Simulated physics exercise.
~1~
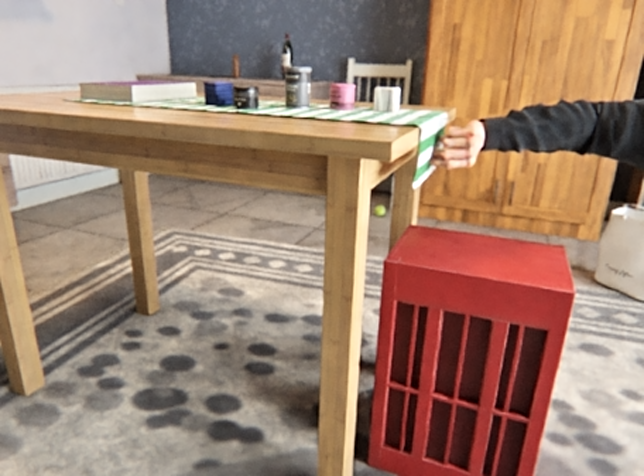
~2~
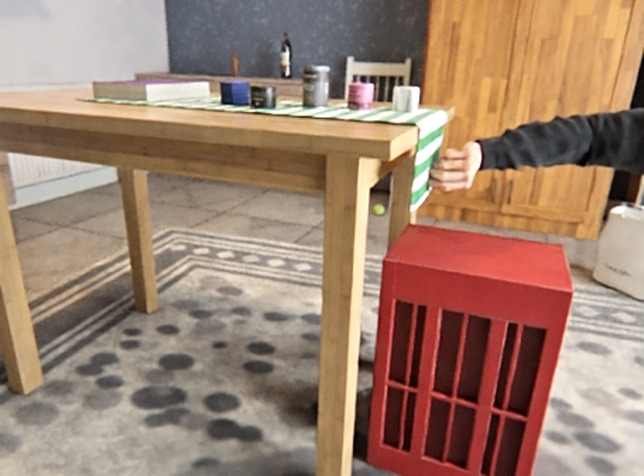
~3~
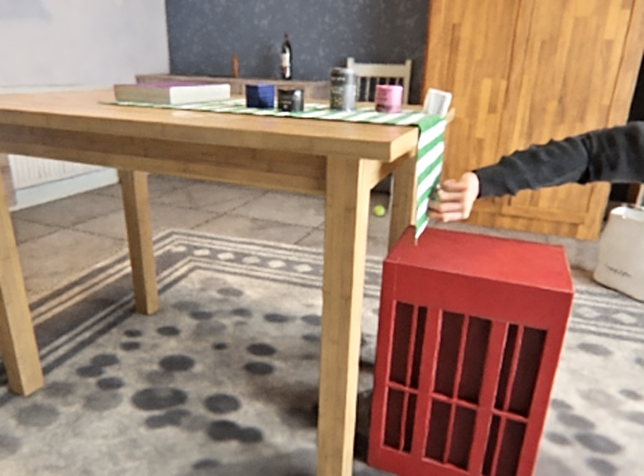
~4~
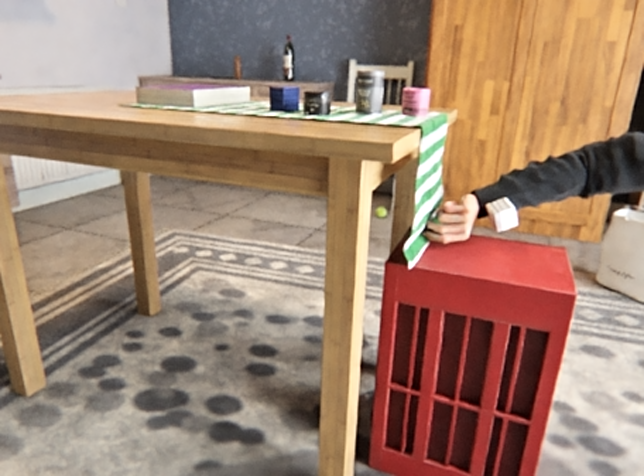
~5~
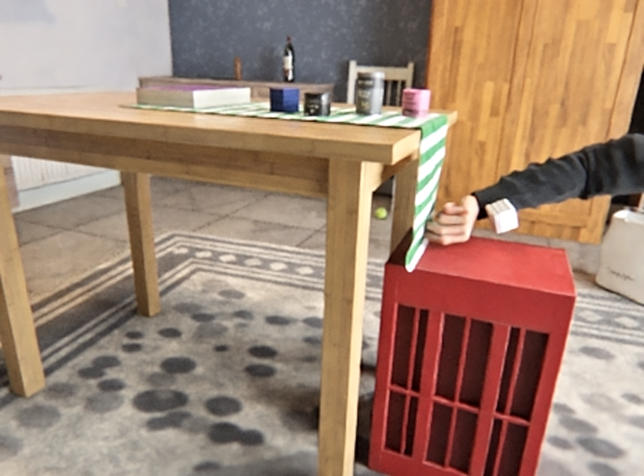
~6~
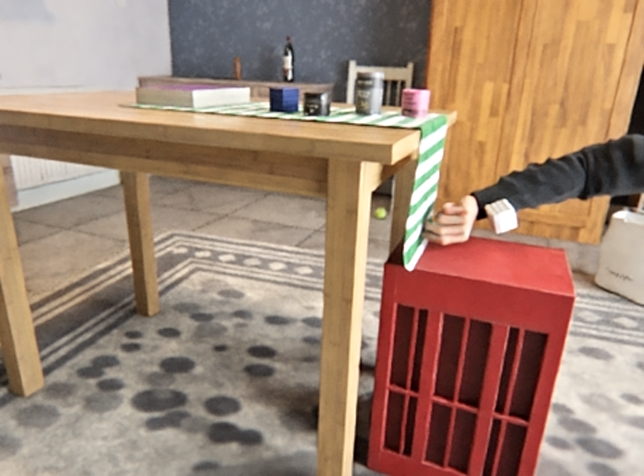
At a wooden table, a hand pulls down a striped towel, tipping off a white cube.
